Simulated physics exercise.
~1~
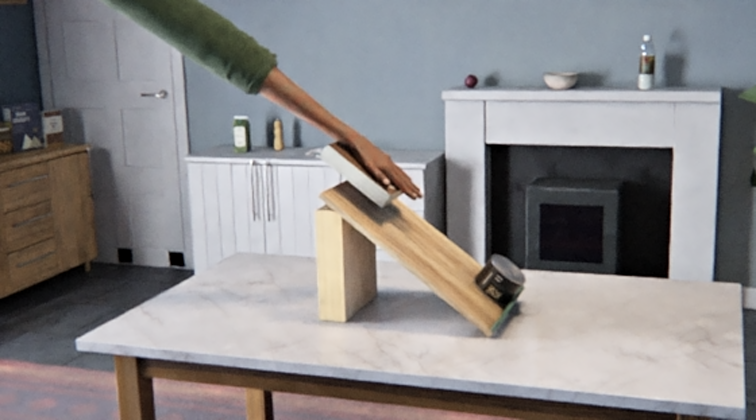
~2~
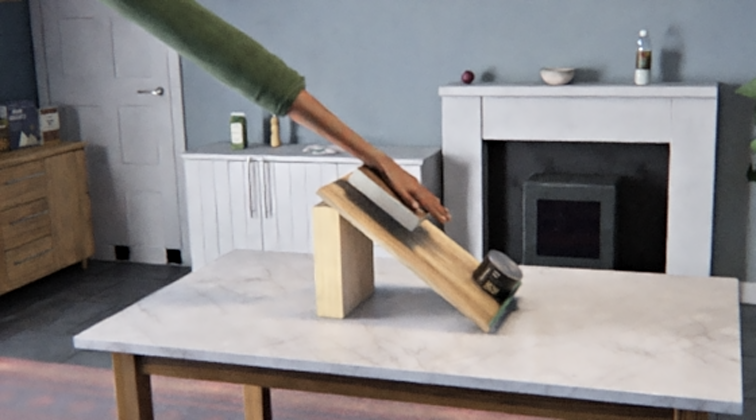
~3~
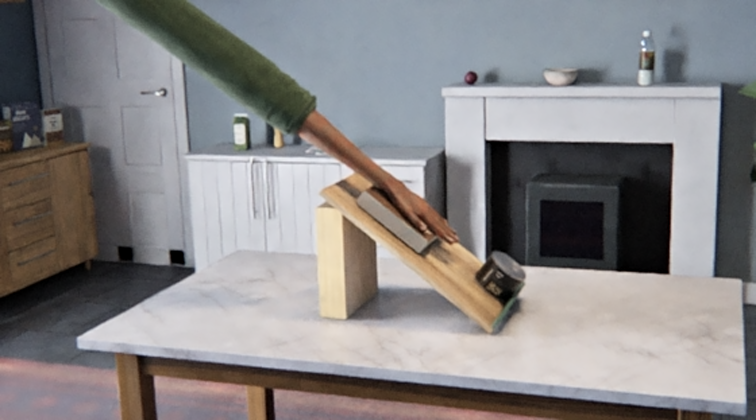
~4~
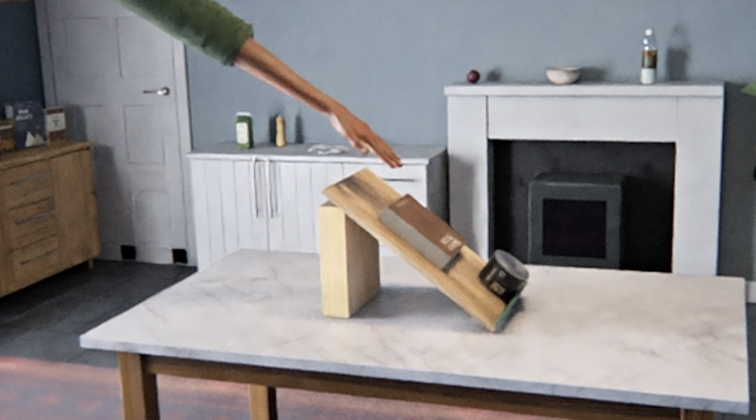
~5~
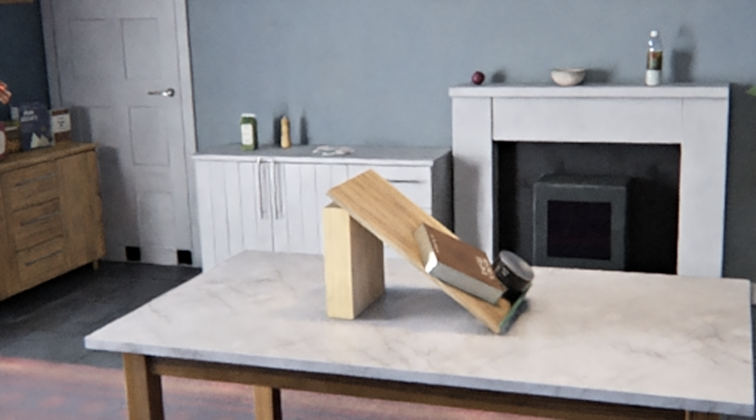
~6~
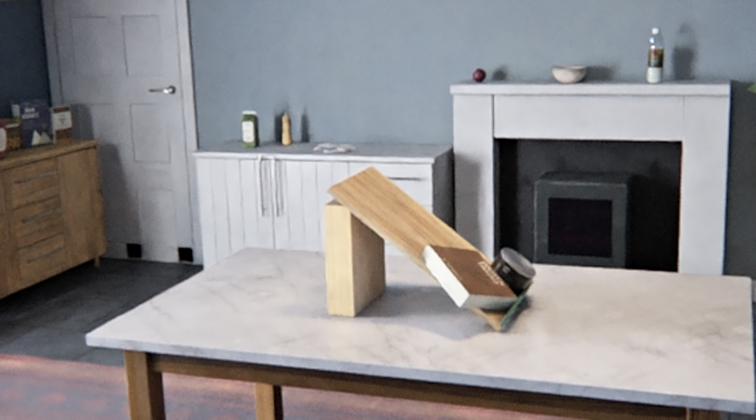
A brown book with pale page edges slides down a wooden board propped on a pale upright block, on a white marbled table in a blue-grey kitchen. The slightly swaying view faces white cupboards and a fireplace, with a black tub near the board's lower right end. At first, a hand in a green sleeve reaches from the upper left and moves with the book down the slope. The hand lets go and draws back out of view. The book slides on, turning somewhat, and ends near the bottom beside the tub, while the board stays propped.
